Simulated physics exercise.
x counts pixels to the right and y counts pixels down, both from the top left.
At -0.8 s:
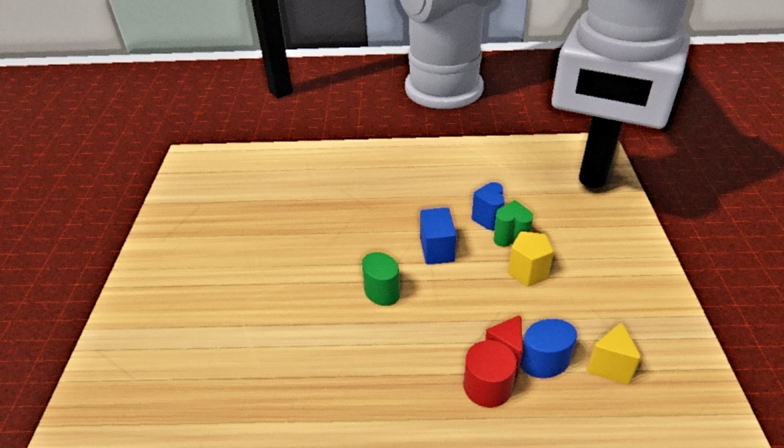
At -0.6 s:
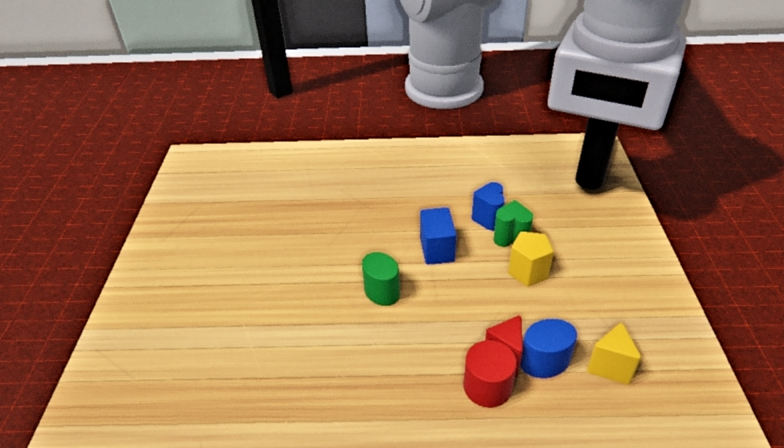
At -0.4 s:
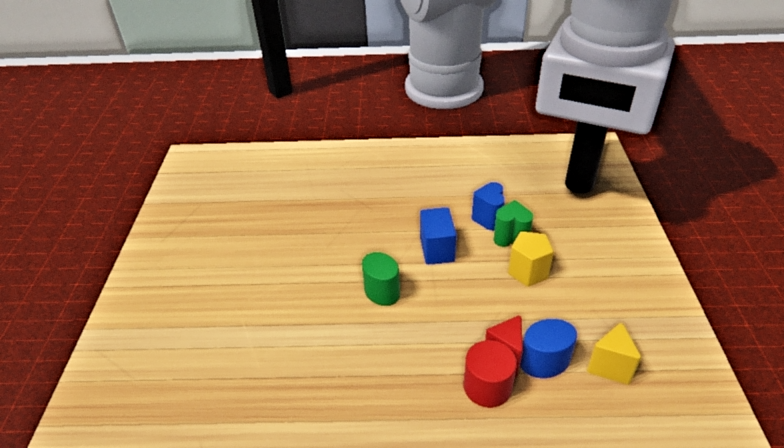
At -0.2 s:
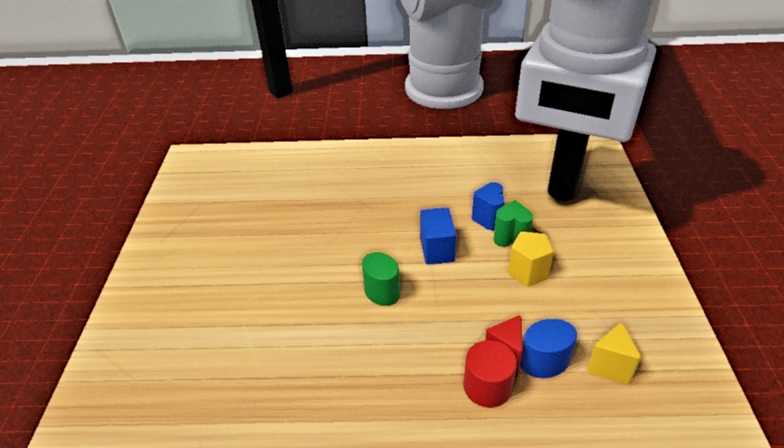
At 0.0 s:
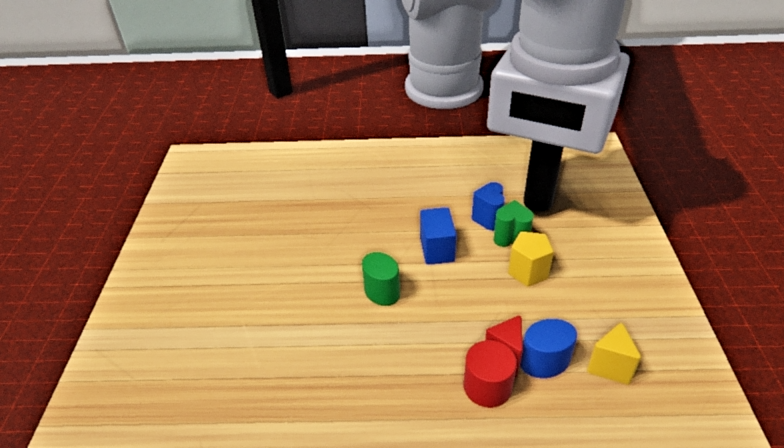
On a wooden table, a robot arm's black post slid left and slightly toward the viewer, nearing the green and blue heart blocks, while all the red, blue, green and yellow blocks stayed still.
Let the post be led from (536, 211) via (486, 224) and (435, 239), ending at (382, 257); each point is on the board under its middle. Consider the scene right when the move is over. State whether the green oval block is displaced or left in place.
It is no longer where it was.
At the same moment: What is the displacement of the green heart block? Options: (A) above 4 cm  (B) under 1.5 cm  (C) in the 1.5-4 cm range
B.
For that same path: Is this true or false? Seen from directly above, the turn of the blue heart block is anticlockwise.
The statement is false.
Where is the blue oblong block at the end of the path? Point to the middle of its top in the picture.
I'd say the blue oblong block ends with its top centre at (371, 253).
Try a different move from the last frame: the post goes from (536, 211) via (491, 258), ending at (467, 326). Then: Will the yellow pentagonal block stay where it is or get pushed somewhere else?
By the last moment, the yellow pentagonal block will have left its place.
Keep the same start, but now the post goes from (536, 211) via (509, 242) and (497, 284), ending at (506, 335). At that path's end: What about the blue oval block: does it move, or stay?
Not moved.
On the path given first. One third of the way, post at (486, 216); blue heart block at (461, 199); green heart block at (509, 216), turned 45° anticlockwise.
Two thirds of the way, post at (434, 231); blue oblong block at (415, 230), turned 60° anticlockwise; blue heart block at (412, 203), turned 35° clockwise; green heart block at (509, 216), turned 45° anticlockwise.
At the end, post at (381, 249); green oval block at (372, 277), turned 45° anticlockwise; blue oblong block at (371, 253), turned 85° anticlockwise; blue heart block at (401, 203), turned 65° clockwise; green heart block at (509, 216), turned 45° anticlockwise.
